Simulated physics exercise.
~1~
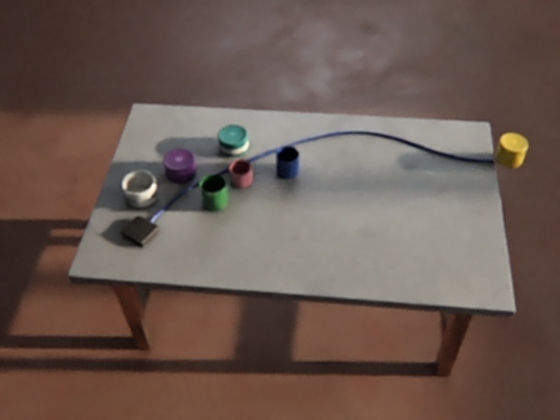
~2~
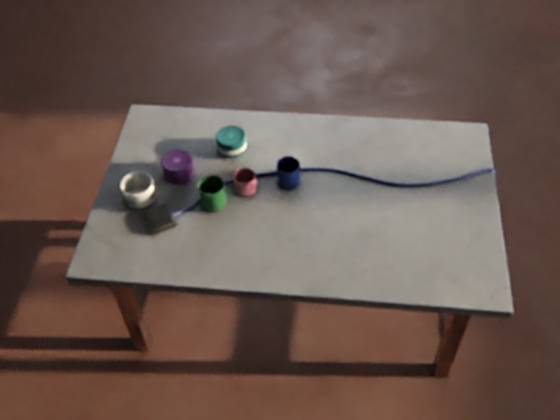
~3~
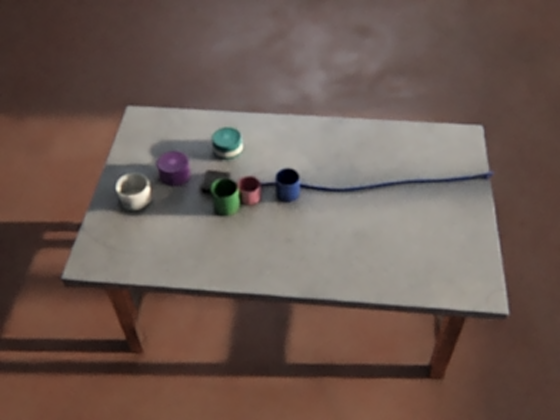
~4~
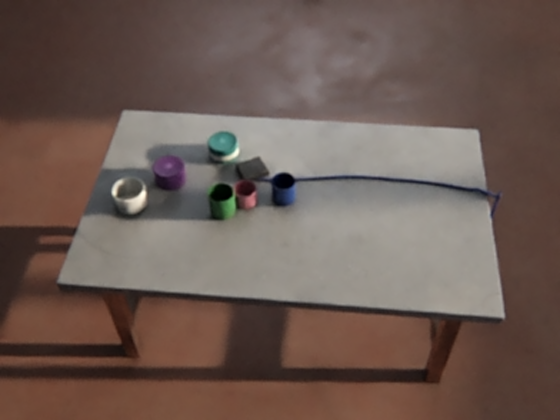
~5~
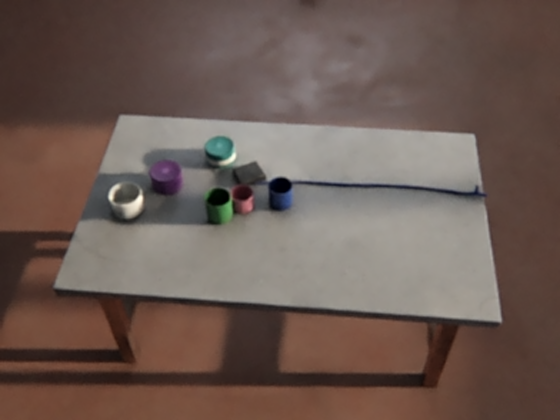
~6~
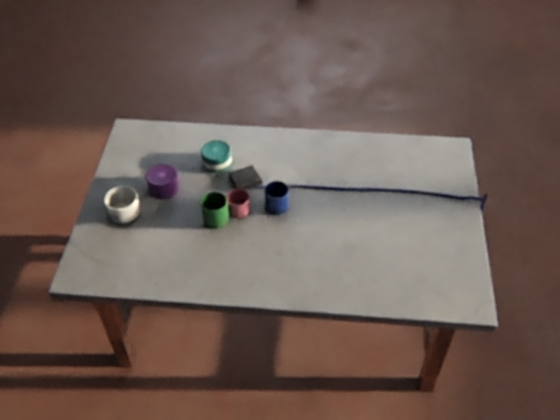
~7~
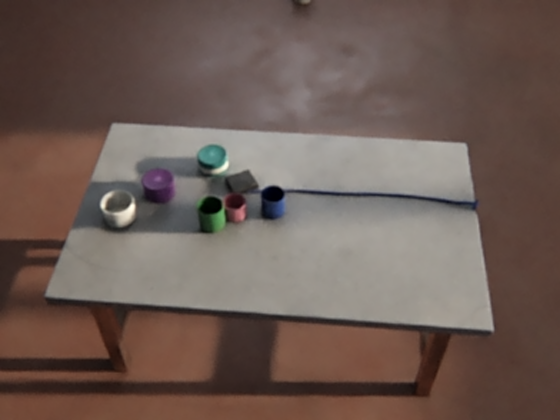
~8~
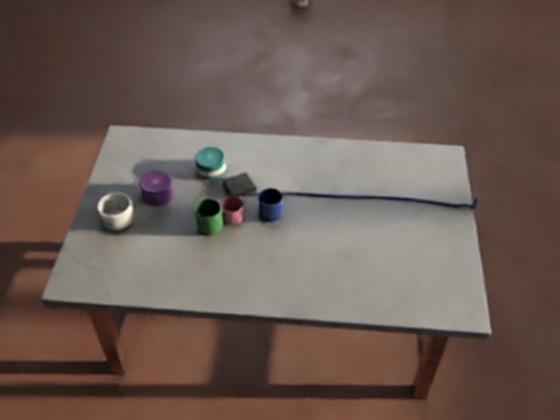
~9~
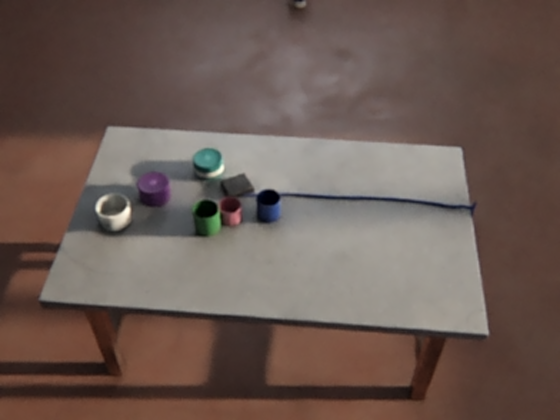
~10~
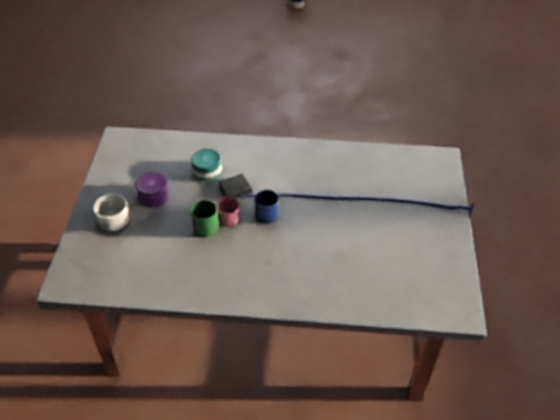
Yellow cup falling off the table's right edge, its cable dragging a black block past nudged mugs before stopping, still on top.
